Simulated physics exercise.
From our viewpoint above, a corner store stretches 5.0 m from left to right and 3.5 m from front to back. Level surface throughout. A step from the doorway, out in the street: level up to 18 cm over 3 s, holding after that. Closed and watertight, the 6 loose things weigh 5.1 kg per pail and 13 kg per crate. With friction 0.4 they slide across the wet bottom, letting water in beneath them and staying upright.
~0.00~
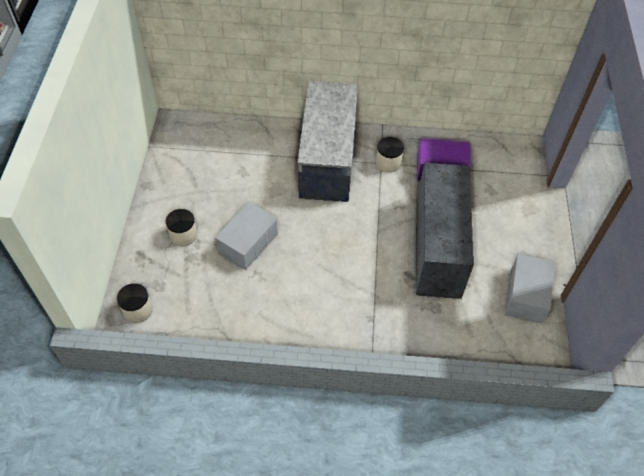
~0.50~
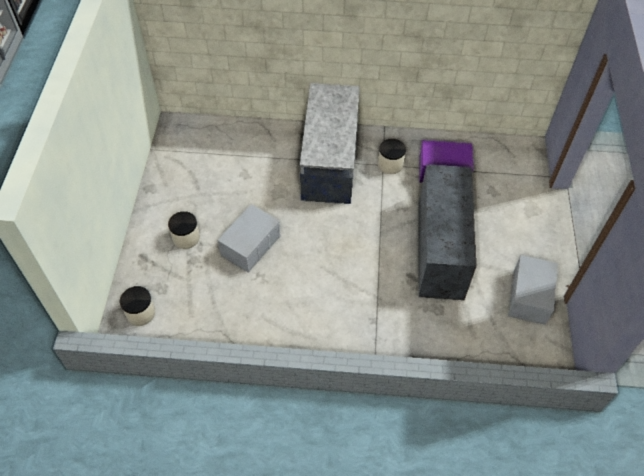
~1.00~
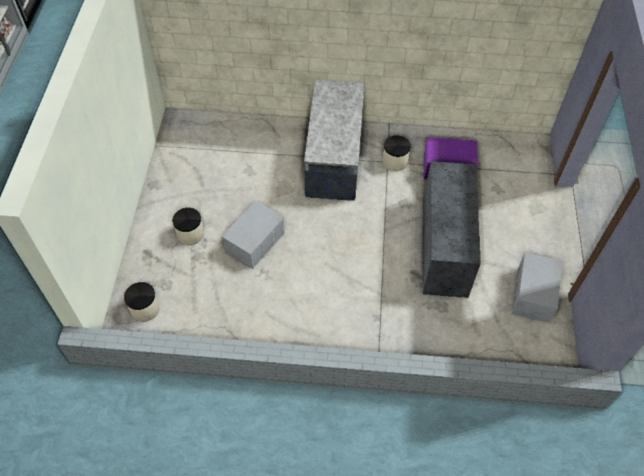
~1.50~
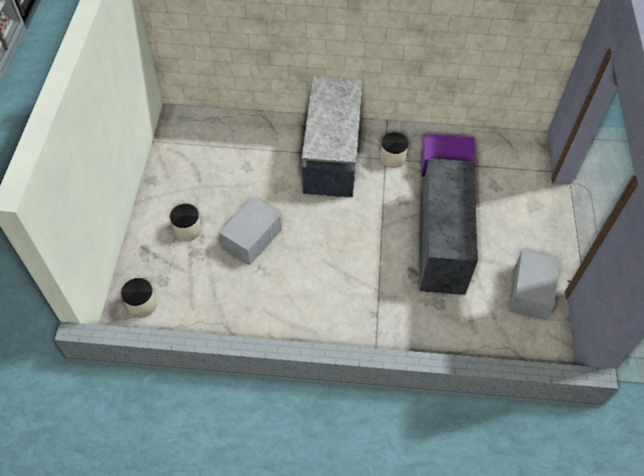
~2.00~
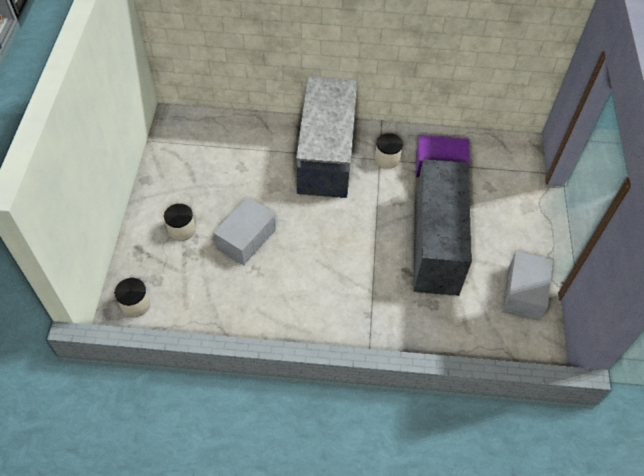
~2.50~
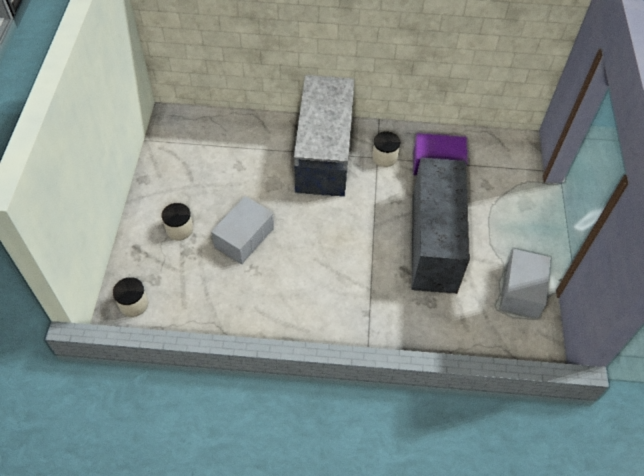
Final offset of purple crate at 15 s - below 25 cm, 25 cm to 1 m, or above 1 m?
Above 1 m.
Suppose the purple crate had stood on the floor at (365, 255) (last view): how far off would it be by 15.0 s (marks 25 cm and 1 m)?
What happens is it gets pushed a long way.
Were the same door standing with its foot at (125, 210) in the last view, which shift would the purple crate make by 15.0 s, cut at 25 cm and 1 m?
That would leave the purple crate a little displaced.
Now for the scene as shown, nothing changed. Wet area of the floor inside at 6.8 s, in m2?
Near 10.5 m2 in all.
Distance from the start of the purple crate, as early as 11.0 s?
Some 300 cm from the start.
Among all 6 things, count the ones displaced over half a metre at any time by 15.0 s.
That comes to 5.
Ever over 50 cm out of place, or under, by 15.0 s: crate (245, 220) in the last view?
Below.
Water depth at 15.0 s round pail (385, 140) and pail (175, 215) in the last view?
I'd put it at 10 cm and 7 cm respectively.
After 3.5 s the purple crate is near (442, 147), 0.0 m from its start, aground; 0 afloat.
After 6.8 s the purple crate is near (379, 141), 0.7 m from its start, afloat; 2 afloat.
After 11.0 s the purple crate is near (231, 298), 3.1 m from its start, afloat; 4 afloat.
After 15.0 s the purple crate is near (177, 102), 3.3 m from its start, afloat; 6 afloat.
